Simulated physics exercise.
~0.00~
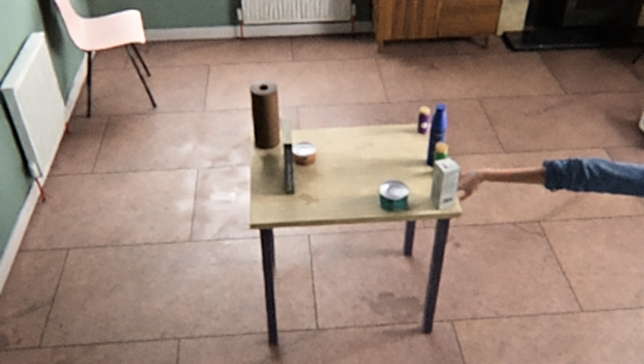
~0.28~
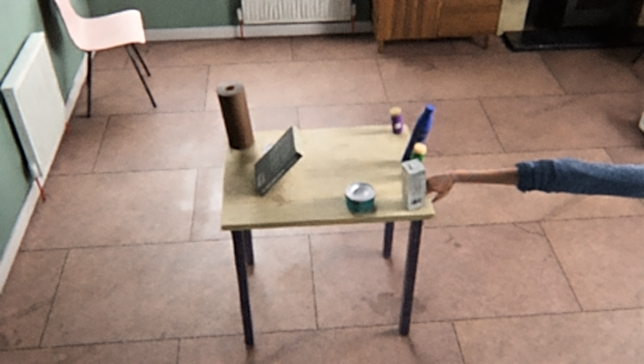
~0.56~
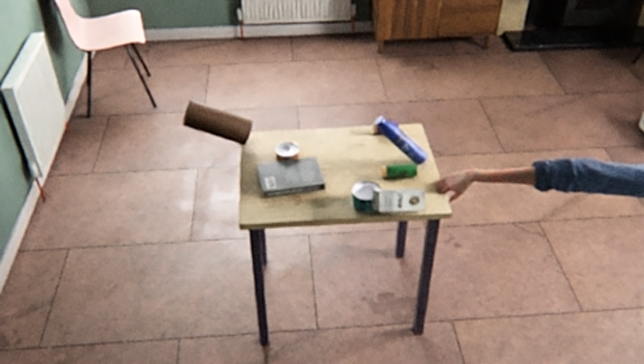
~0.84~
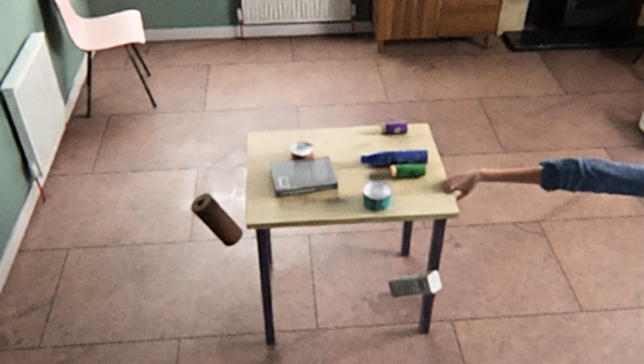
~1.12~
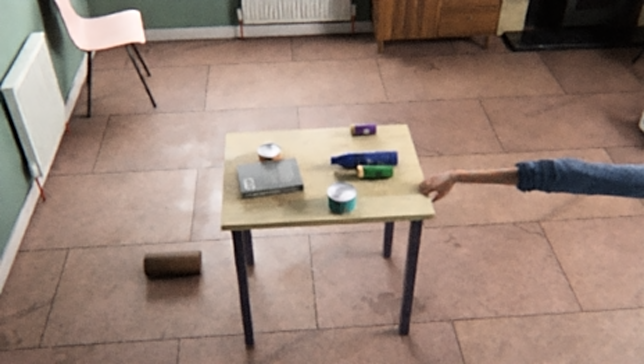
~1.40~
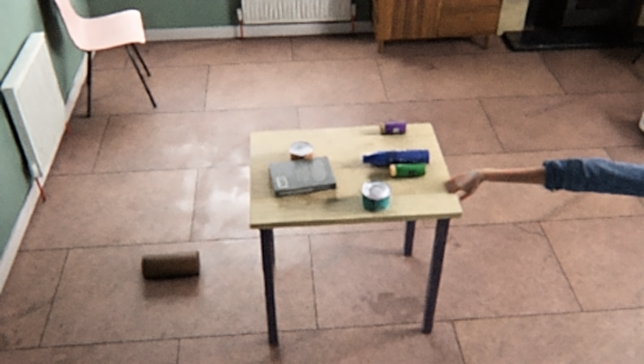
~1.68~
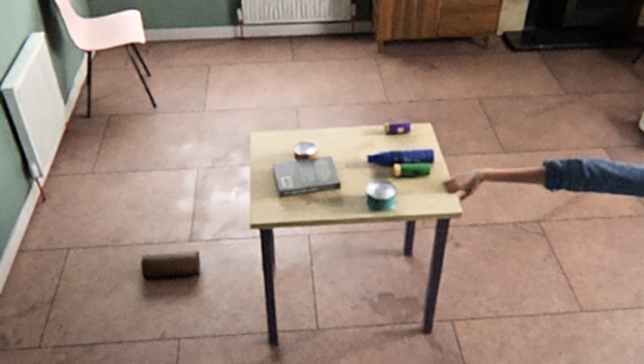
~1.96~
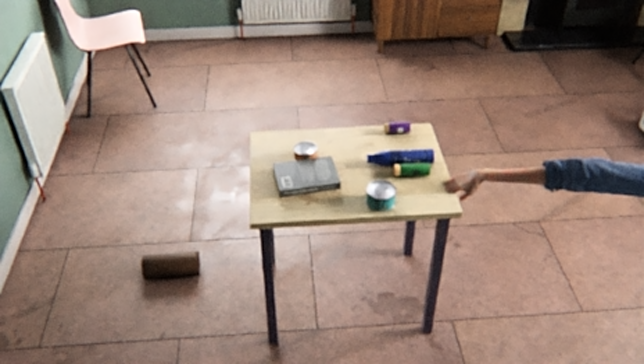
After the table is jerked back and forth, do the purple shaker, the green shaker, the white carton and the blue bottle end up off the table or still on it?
The white carton drops off the table to the floor, while the purple shaker, the green shaker and the blue bottle are all still on the table, lying on their sides.
